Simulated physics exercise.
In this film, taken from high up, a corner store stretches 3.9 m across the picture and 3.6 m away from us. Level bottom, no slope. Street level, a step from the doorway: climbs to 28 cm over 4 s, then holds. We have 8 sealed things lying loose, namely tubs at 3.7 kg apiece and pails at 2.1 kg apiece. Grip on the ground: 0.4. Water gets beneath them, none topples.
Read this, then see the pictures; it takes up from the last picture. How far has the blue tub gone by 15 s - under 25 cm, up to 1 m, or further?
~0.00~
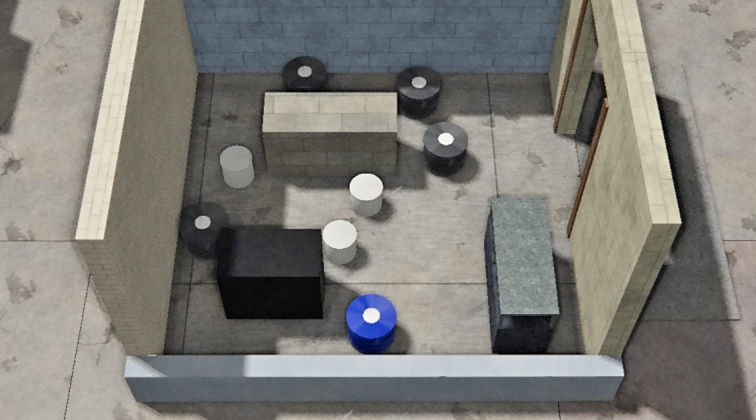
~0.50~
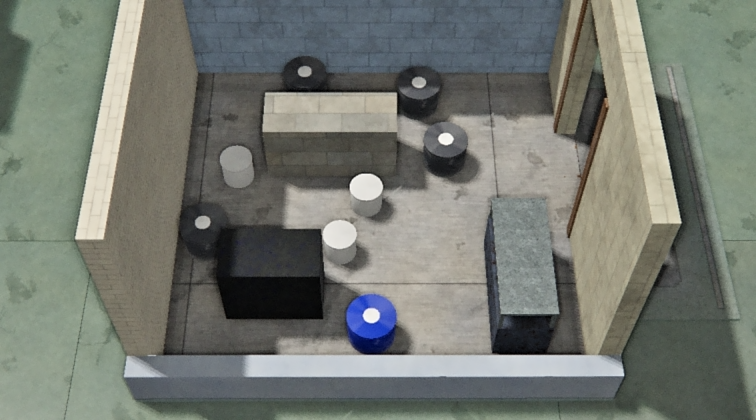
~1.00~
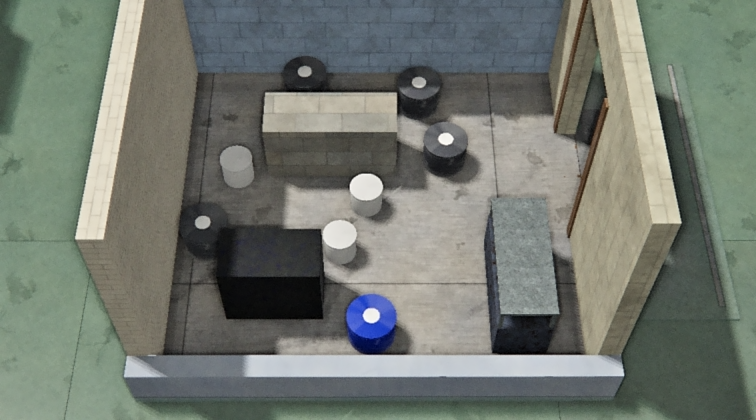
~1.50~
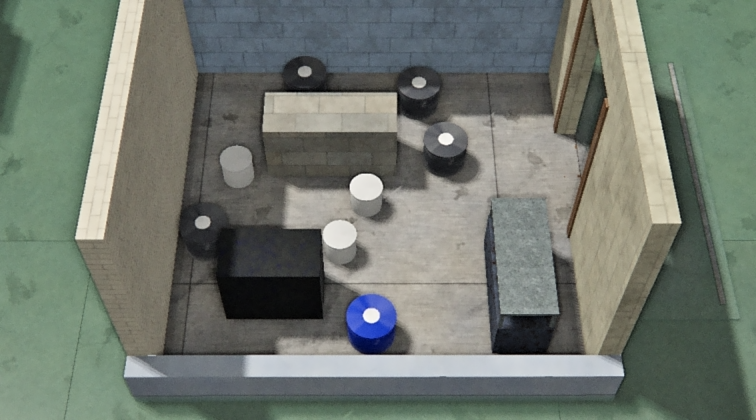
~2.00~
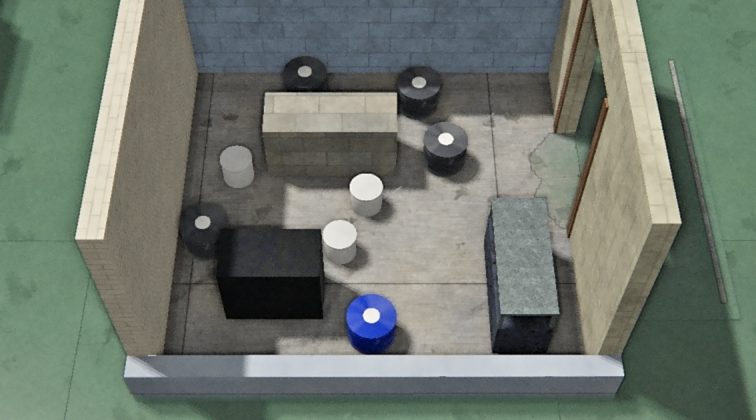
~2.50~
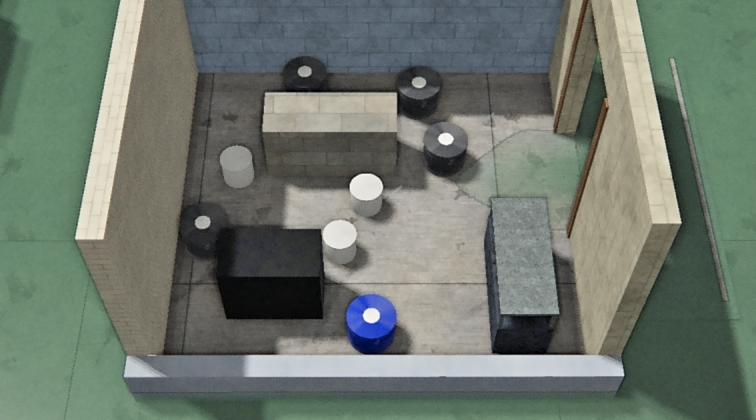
Up to 1 m.
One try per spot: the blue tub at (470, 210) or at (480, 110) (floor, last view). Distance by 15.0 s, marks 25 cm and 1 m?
The first time it wanders far off, the second time it wanders far off.
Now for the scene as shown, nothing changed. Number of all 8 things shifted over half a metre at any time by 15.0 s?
Total: 7.
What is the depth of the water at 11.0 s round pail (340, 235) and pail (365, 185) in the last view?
I'd estimate 19 cm for the first and 20 cm for the second.
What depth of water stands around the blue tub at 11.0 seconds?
9 cm or so.
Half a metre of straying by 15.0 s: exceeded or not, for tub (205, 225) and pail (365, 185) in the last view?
Well, one by one it's not bigger, then bigger.
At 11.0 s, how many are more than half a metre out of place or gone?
The count is 6.
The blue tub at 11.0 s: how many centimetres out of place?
Roughly 30 centimetres by that point.
After 3.5 s the blue tub is near (372, 316), 0.0 m from its start, aground; 1 afloat.
After 6.8 s the blue tub is near (414, 330), 0.4 m from its start, afloat; 8 afloat.
After 11.0 s the blue tub is near (388, 289), 0.3 m from its start, afloat; 8 afloat.
After 15.0 s the blue tub is near (440, 273), 0.7 m from its start, afloat; 8 afloat.
